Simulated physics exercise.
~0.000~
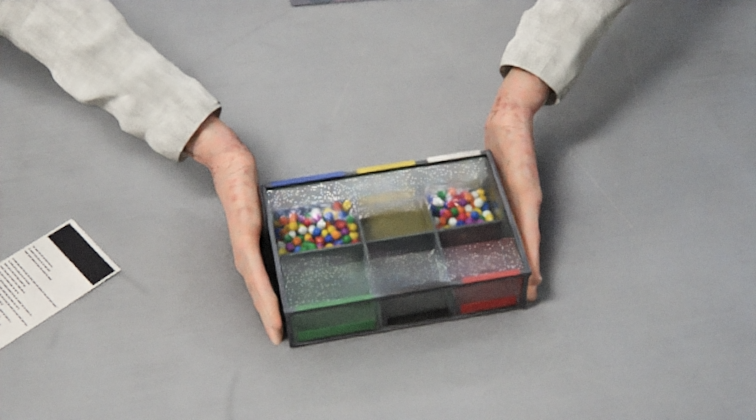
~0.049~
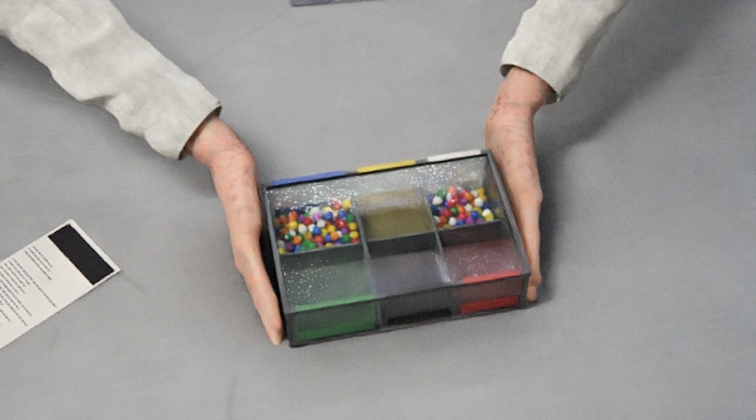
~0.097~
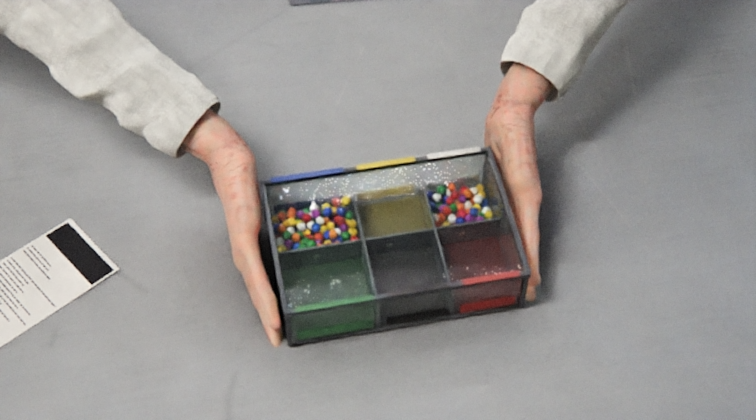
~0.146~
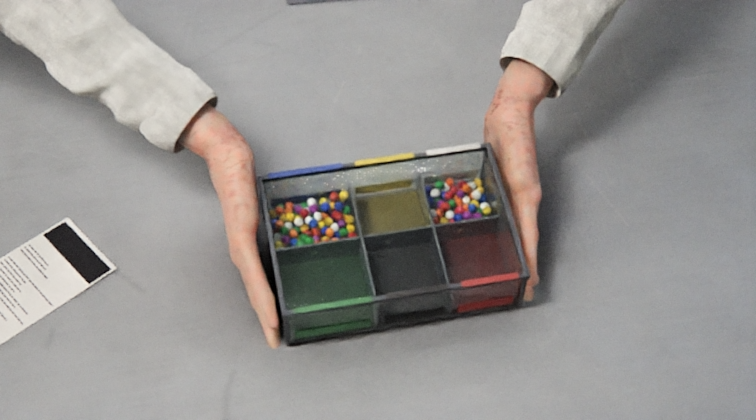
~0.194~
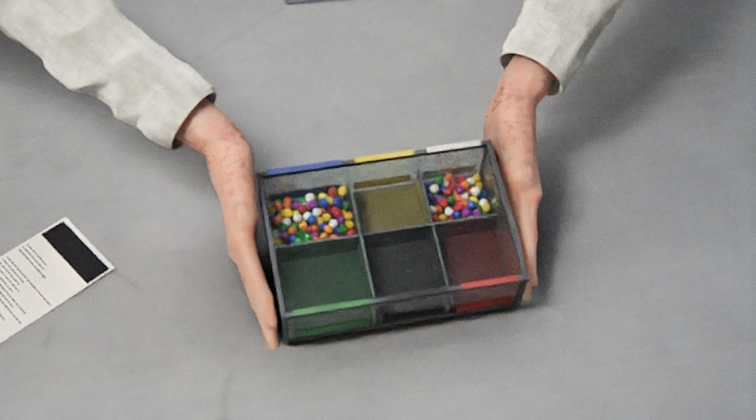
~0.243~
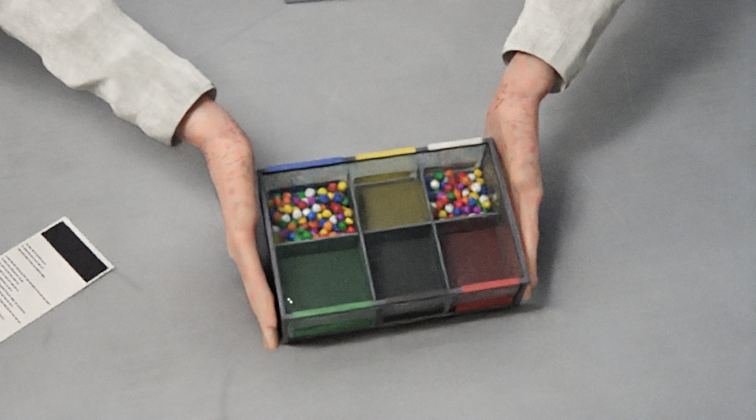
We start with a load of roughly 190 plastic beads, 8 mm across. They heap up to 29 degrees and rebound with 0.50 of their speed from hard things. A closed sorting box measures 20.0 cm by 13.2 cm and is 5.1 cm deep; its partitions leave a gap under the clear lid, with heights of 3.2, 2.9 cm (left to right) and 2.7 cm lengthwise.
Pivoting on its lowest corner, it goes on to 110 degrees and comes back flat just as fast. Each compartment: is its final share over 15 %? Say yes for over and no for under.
Red: Yes; blue: No; green: Yes; yellow: No; white: No; black: Yes.
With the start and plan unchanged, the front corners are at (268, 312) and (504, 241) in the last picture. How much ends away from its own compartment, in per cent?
I'd say close to 50 in a hundred.
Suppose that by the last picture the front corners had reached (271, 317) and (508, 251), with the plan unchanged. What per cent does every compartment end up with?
By the end, red has 0%, blue has 30%, green has 65%, yellow has 0%, white has 0% and black has 0%.
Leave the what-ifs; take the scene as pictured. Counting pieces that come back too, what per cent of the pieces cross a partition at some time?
Estimate: Near 100 %.
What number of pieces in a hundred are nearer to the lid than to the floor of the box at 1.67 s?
I'd say around 70 percent of the pieces.
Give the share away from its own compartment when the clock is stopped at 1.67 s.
At that moment it's some 65 per cent.
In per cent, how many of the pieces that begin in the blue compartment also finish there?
Share retained: Some 0 per cent.
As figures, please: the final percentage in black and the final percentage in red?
Final shares - black 20 percent, red 35 percent.
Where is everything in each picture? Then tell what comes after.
In the first picture, box tilt 0 degrees, front corners at (289, 310) and (525, 271); blue 65 %, white 35 %.
In the second picture, box tilt 1 degrees, front corners at (289, 311) and (526, 271).
In the third picture, box tilt 3 degrees, front corners at (288, 311) and (525, 272).
In the fourth picture, box tilt 6 degrees, front corners at (287, 312) and (524, 274), lowest corner right front.
In the fifth picture, box tilt 9 degrees, front corners at (286, 314) and (524, 277), lowest corner right front.
In the sixth picture, box tilt 13 degrees, front corners at (286, 316) and (524, 279), lowest corner right front; blue 65 %, white 35 %. Its pace works out near 70 degrees a second.
Then, at 1.67 s, tilt 110 degrees; red 25 %, blue 20 %, green 35 %, white 15 %, black 10 %.
Then, at 2.62 s, tilt 51 degrees; red 35 %, green 40 %, black 20 %.
Then, at 3.57 s, tilt 0 degrees; red 35 %, green 40 %, black 20 %.
At rest (4.4 s), red 35 %, blue 0 %, green 40 %, yellow 0 %, white 0 %, black 20 %.
